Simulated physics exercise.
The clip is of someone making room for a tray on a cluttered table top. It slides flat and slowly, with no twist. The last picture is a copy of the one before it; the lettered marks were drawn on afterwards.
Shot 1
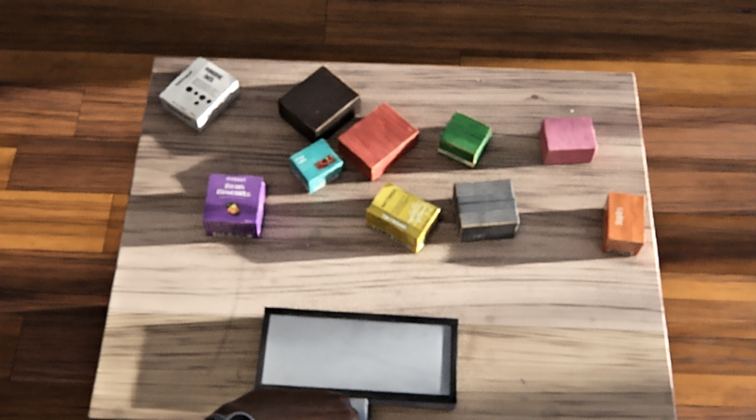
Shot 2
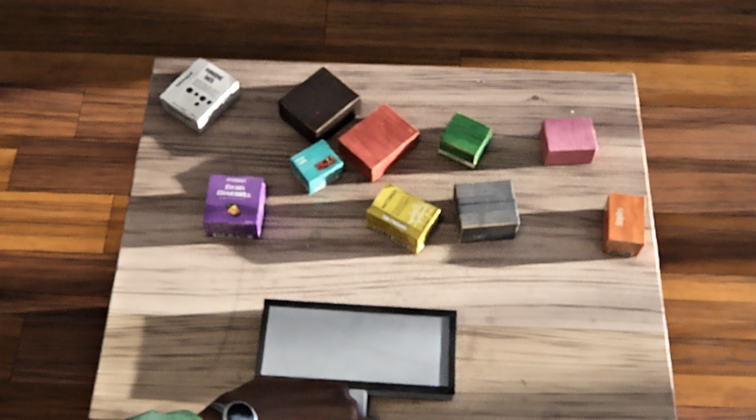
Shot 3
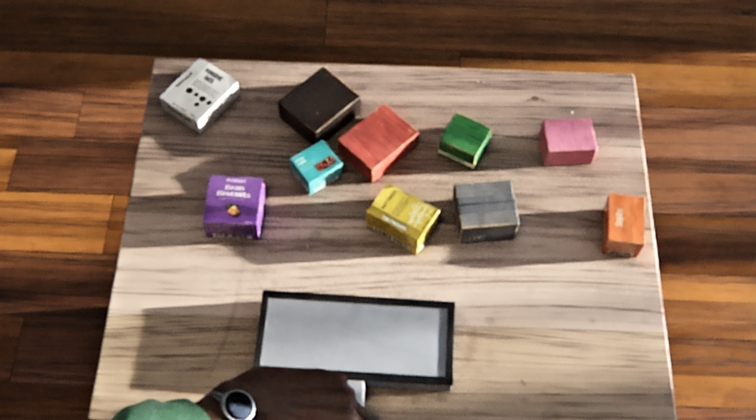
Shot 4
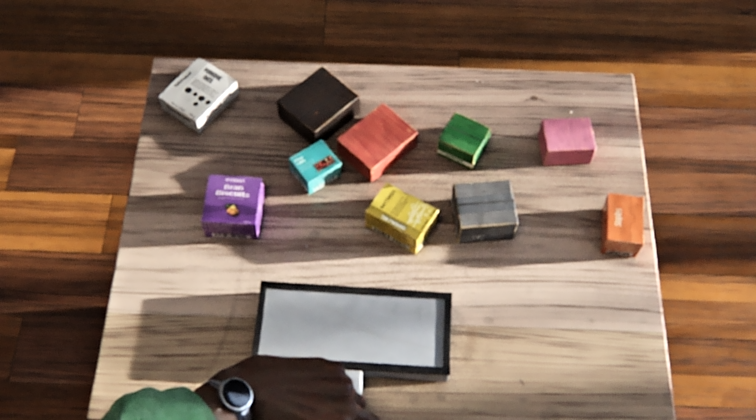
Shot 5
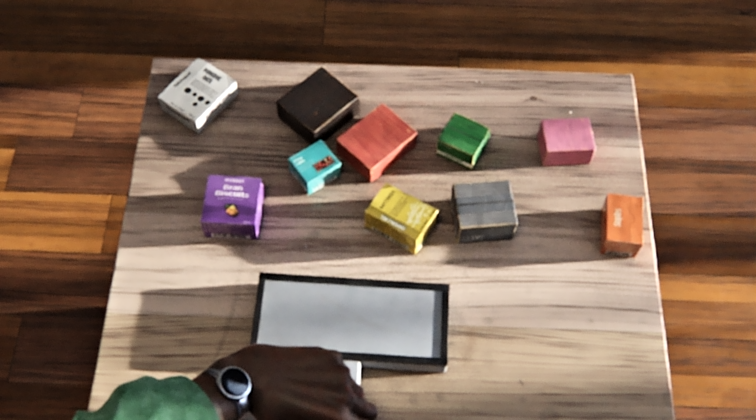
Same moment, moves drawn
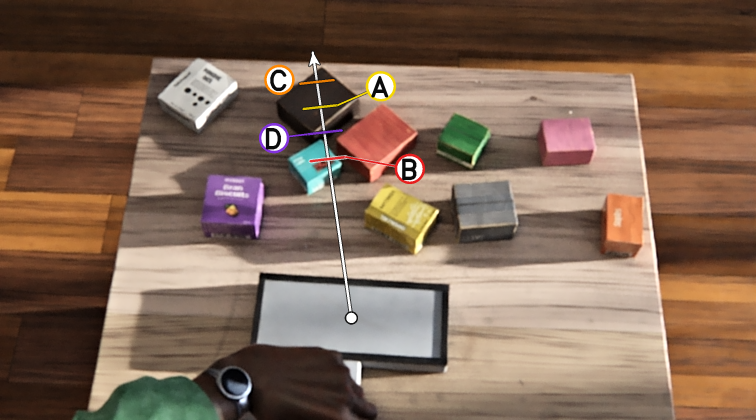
A black-rimmed tray slides slowly and flatly up the wooden table top toward the scattered coloured boxes, pushed by a hand at its lower edge. As it moves, the hand, a wristwatch and a green sleeve come further into view from the bottom left, while the boxes stay where they are.
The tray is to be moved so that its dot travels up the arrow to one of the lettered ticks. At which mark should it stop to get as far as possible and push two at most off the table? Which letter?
No third one falls up to A.
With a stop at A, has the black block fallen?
Yes.
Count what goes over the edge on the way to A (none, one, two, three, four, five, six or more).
Two.
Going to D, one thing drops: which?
The black block goes over.
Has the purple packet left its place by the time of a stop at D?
By then, yes.
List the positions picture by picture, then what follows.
In the first picture, yellow box (402, 218); turquoise packet (316, 166); grey box (485, 211).
In the second picture, tray (357, 346); purple packet (235, 207).
In the third picture, tray (356, 337); red block (378, 142).
In the fourth picture, tray (353, 327); orange box (622, 225).
In the fifth picture, tray (351, 318); pink block (566, 141); yellow box (401, 219); turquoise packet (315, 168).
On the marked copy, A at (321, 107); B at (328, 159); C at (317, 82); D at (325, 132); the arrow from (351, 318) to (313, 53); the white dot at (351, 318).
With A. Early on, tray (340, 241); purple packet (225, 185); red block (377, 136).
Further on, tray (329, 166); black block (309, 76); red block (390, 84).
At the end, tray (321, 113); black block over the edge; red block over the edge; two fallen.
As for the rest, B is within the limit but short; C drops four; D is within the limit but short.
